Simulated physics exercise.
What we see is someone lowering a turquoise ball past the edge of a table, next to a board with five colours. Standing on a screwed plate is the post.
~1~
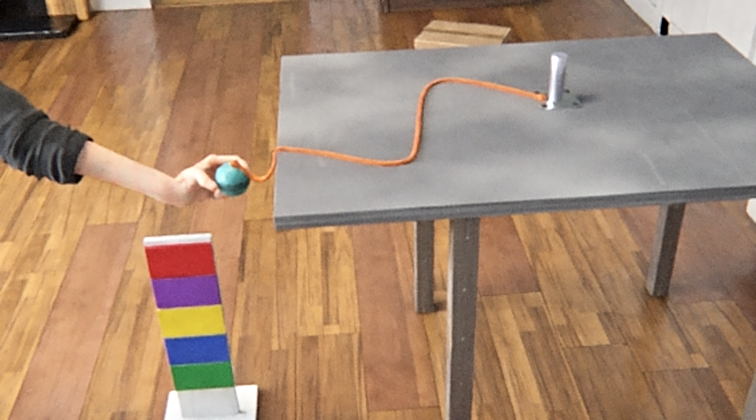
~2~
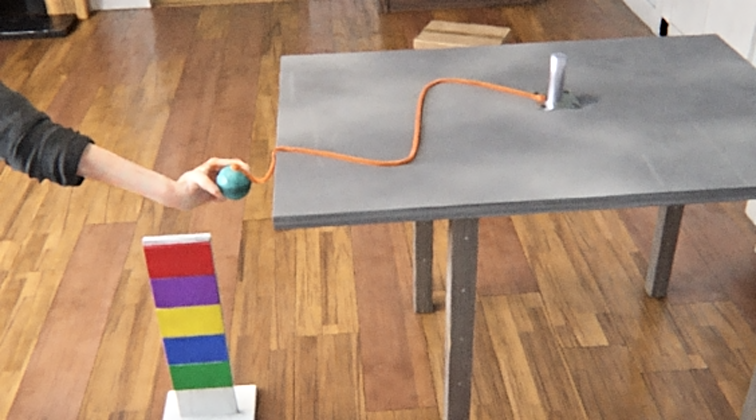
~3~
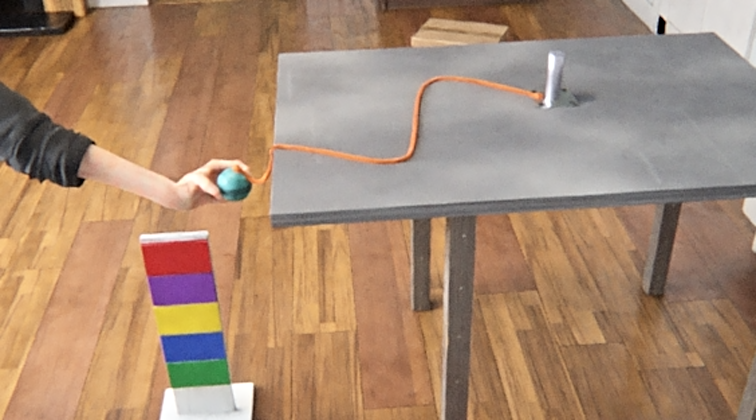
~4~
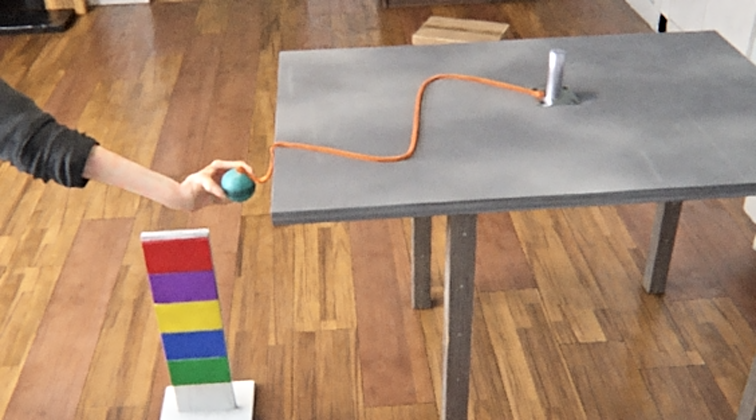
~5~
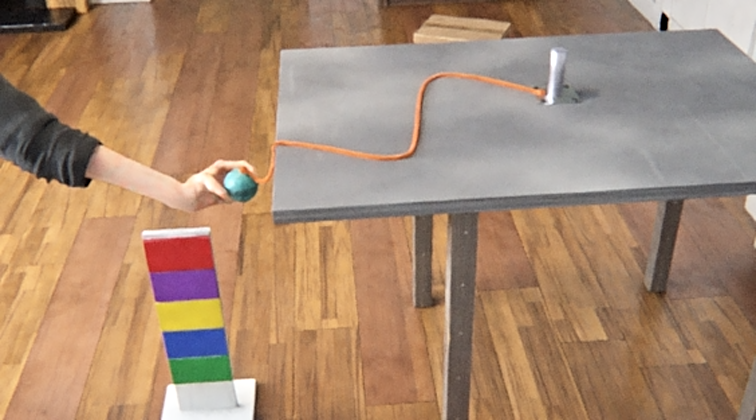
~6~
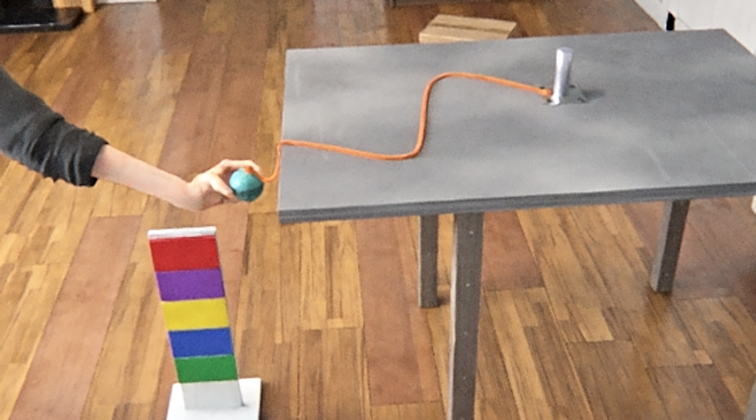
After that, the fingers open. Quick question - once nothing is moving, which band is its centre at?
The blue band, I would say.
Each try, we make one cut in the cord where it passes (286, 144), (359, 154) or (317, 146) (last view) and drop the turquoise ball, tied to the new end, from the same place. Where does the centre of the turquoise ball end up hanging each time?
So, going through them: (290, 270) first, (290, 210) next, (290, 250) last.
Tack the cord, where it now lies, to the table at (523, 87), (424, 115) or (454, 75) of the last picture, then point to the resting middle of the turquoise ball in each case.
Try one gives (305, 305), try two (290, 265), and try three (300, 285).
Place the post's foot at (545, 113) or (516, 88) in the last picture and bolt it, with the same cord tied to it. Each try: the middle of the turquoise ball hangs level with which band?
In turn, green and then green.
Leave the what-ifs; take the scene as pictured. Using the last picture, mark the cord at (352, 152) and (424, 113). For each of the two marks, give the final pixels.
They go to (291, 192) and to (339, 111).
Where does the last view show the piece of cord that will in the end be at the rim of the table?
It sits at about (421, 142).
Soon after, ball near (282, 322); level with blue.
Then, ball near (315, 291); level with blue.
Further on, ball near (292, 320); level with blue.
At rest, ball near (306, 309); level with blue. Its middle rests at the blue band.
